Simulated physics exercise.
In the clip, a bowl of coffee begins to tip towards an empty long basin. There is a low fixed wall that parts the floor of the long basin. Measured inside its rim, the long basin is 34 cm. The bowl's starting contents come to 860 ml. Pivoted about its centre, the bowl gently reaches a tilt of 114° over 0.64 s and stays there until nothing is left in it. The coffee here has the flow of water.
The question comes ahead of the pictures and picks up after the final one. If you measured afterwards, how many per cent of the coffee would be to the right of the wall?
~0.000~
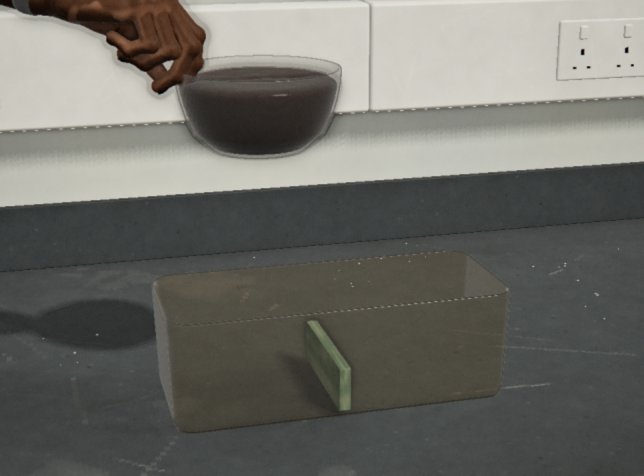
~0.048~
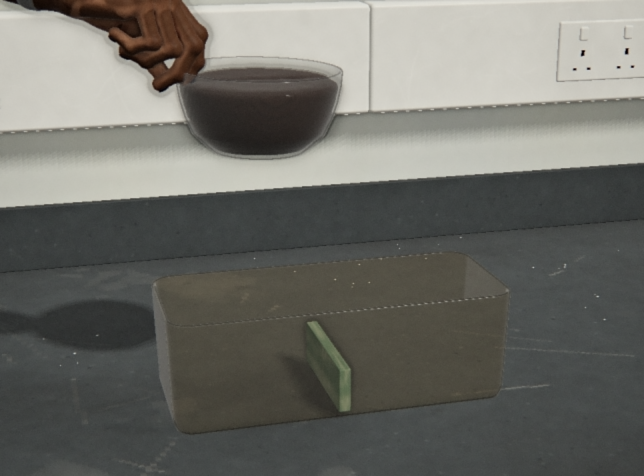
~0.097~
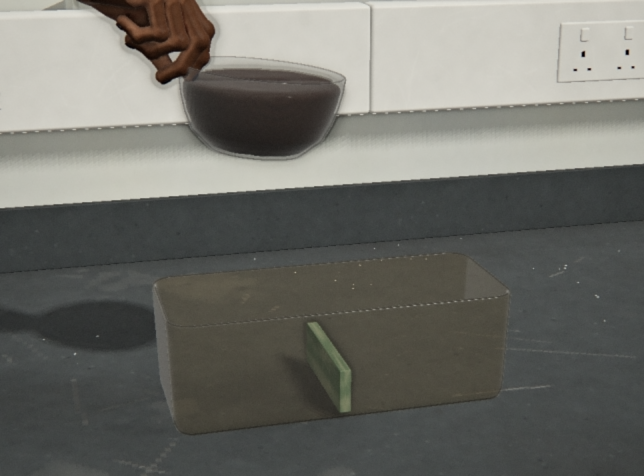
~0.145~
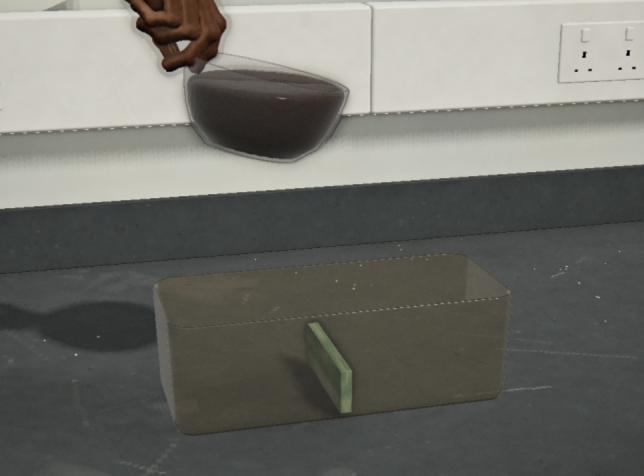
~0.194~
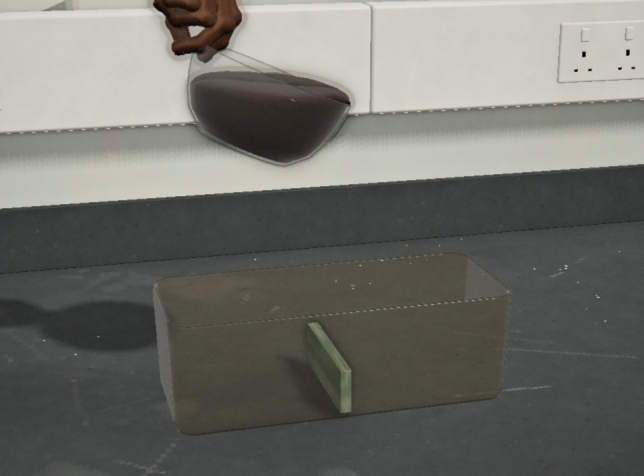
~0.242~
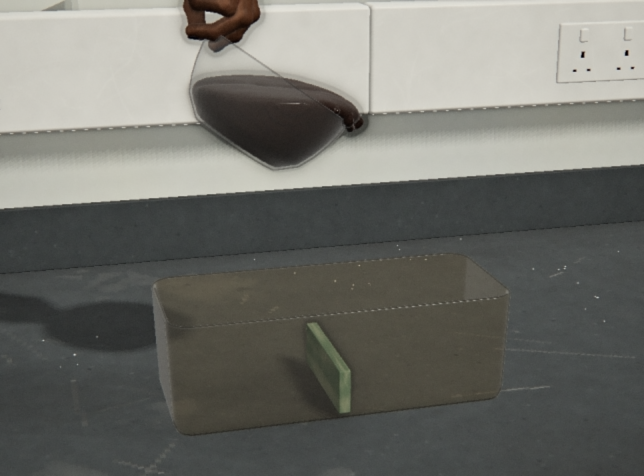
About 77 out of 100.
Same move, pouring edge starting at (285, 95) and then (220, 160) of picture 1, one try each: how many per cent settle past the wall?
Try 1: 55 %; try 2: 15 %.
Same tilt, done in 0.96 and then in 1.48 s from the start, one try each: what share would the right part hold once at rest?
Respectively about 90 and 95 percent.
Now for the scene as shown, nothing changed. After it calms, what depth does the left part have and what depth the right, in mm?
Around 8 mm deep on the left, around 30 mm deep on the right.
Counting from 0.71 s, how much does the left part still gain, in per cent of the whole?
I'd put it near 7 percent.
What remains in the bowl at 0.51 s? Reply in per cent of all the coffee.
Roughly 10 percent.
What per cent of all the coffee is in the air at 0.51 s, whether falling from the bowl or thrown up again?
52 %.
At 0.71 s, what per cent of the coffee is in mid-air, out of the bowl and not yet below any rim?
Roughly 18 %.
Then, 0.51 s in, the tilt is 103° and 11 per cent is still to pour, 0 is left of the wall and 38 right of it.
Then, 0.71 s in, the tilt is 114° and 0 per cent is still to pour, 11 is left of the wall and 69 right of it.
Then, 0.92 s in, the tilt is 114° and 0 per cent is still to pour, 15 is left of the wall and 80 right of it.
Then, 1.14 s in, the tilt is 114° and 0 per cent is still to pour, 17 is left of the wall and 77 right of it.
Finally, 18 per cent lies left of the wall, 77 right of it and 5 outside.
